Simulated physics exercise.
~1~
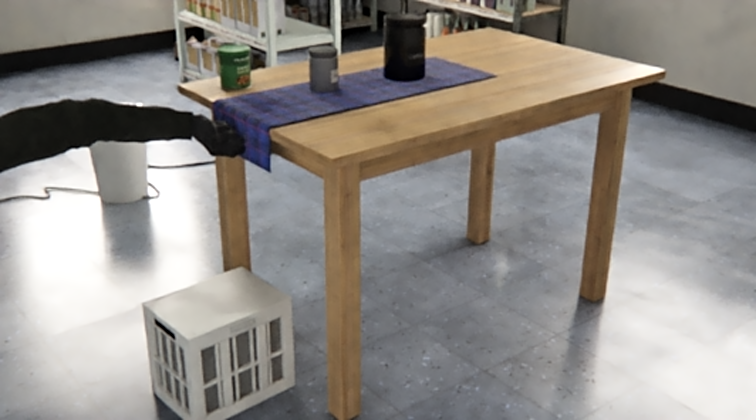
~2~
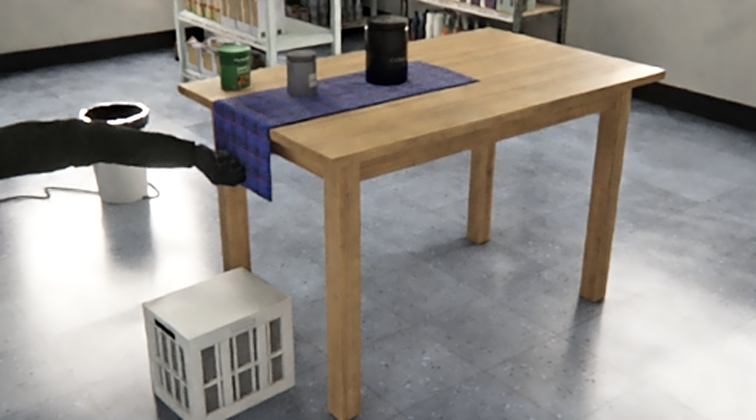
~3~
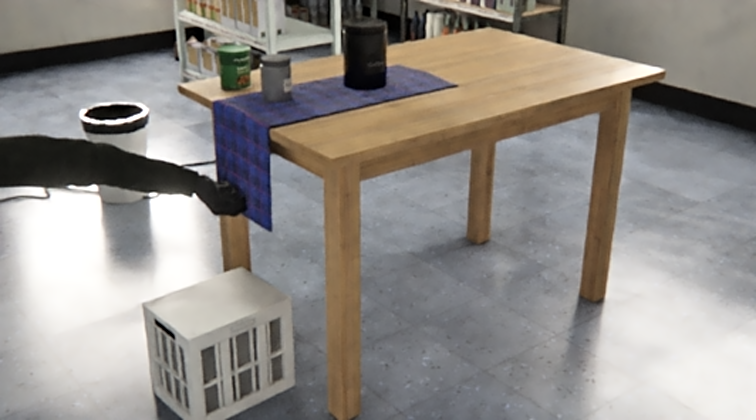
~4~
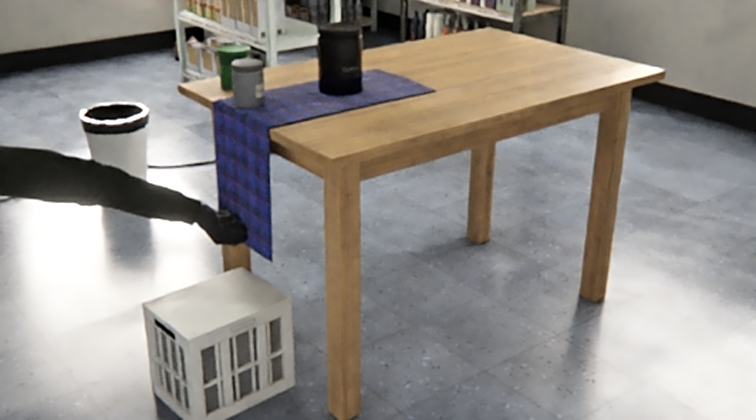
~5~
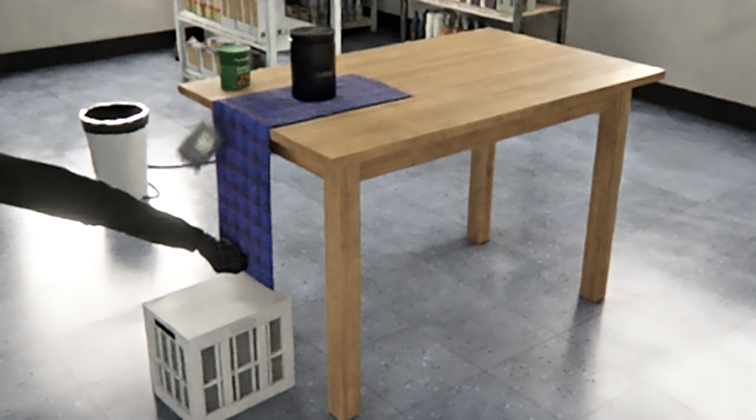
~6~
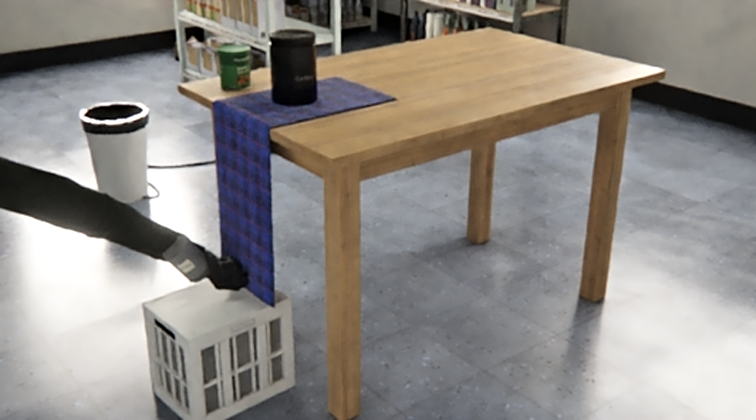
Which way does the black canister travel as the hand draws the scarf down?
It moves to the left along the tabletop, riding upright on the scarf.
